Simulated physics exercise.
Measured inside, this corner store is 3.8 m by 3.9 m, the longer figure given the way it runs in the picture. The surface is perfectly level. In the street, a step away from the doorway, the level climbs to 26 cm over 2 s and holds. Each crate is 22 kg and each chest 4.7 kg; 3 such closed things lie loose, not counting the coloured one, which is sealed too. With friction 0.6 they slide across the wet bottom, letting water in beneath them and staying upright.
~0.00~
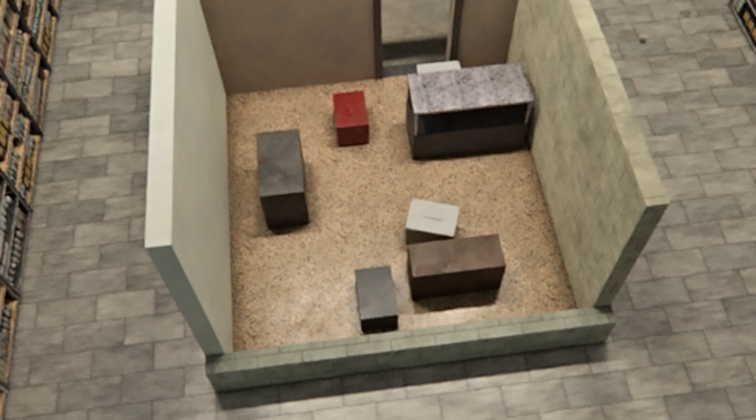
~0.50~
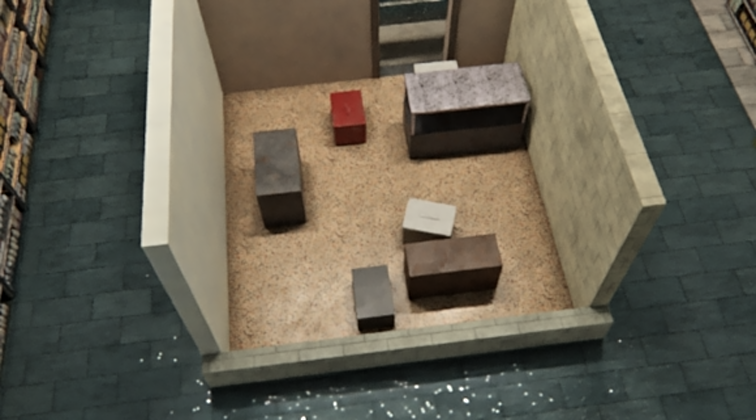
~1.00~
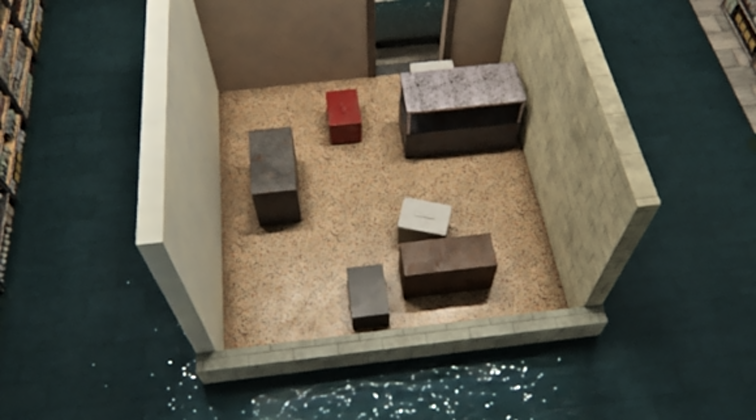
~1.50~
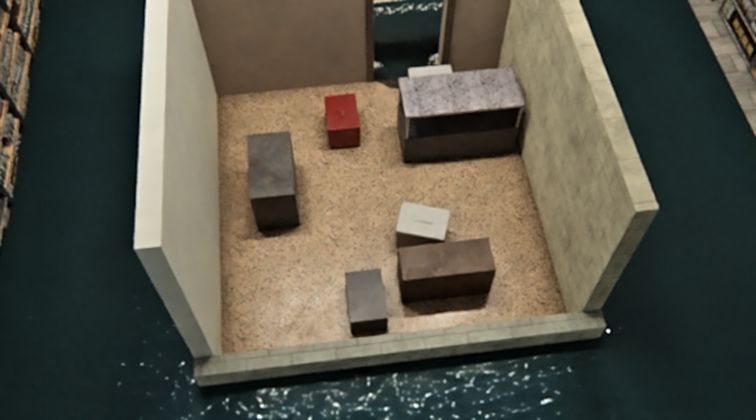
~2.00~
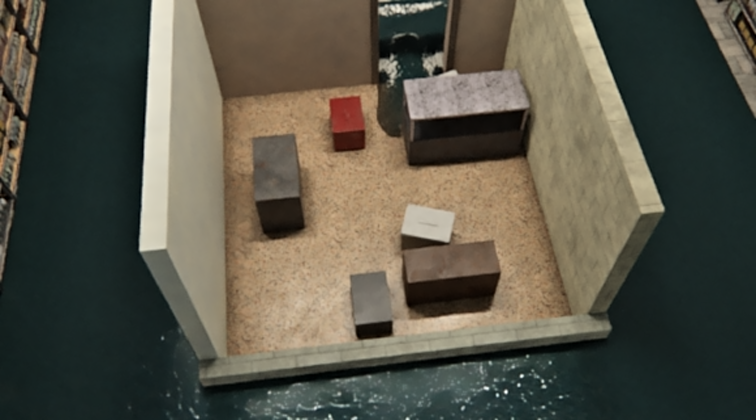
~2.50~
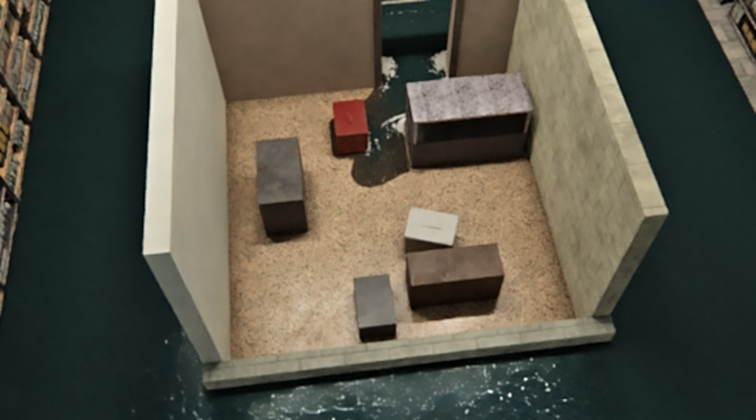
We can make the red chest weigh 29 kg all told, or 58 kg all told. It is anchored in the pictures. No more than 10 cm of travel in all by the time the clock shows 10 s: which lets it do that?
It is going to need the bigger figure.
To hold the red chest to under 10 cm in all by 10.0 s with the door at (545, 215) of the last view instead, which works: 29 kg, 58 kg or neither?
If so, even the lighter mass works.
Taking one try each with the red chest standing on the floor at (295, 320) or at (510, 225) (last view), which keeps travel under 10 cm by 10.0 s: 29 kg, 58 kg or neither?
In turn: Only the heavier mass works; the lighter mass suffices.
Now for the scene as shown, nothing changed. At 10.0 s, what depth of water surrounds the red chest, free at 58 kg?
Something like 10 centimetres.
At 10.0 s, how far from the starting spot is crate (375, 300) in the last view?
Result, in that order - 10 centimetres from the start.
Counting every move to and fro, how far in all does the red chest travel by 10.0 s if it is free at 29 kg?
Roughly 140 cm.
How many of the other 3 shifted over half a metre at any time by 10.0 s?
2 in all.
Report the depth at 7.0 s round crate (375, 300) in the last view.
I'd say some 5 cm.
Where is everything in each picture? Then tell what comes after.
The red chest at (350, 109) rests on the ground; water covers 0.0 m2; 0 of 4 have shifted, in the first frame.
The red chest at (348, 108) rests on the ground; 0.0 m2 under water; 0 of 4 have shifted, in the second frame.
The red chest at (343, 107) rests on the ground; water covers 0.0 m2; 0 of 4 have shifted, in the third frame.
The red chest at (342, 111) rests on the ground; 0.1 m2 under water; 0 of 4 have shifted, in the fourth frame.
The red chest at (347, 114), on the bottom; water covers 0.8 m2; 1 of 4 have shifted, in the fifth frame.
The red chest at (350, 117), on the bottom; 1.8 m2 under water; 1 of 4 have shifted, in the sixth frame.
After 3.5 s the red chest would be 19 cm from its start with 29 kg and 0 cm from its start with 58 kg; 7 cm of water round it then.
After 4.5 s the red chest would be 28 cm from its start with 29 kg and 0 cm from its start with 58 kg; 8 cm of water round it then.
After 7.0 s the red chest would be 80 cm from its start with 29 kg and 0 cm from its start with 58 kg; 9 cm of water round it then.
After 10.0 s the red chest would be 122 cm from its start with 29 kg and 0 cm from its start with 58 kg; 10 cm of water round it then.
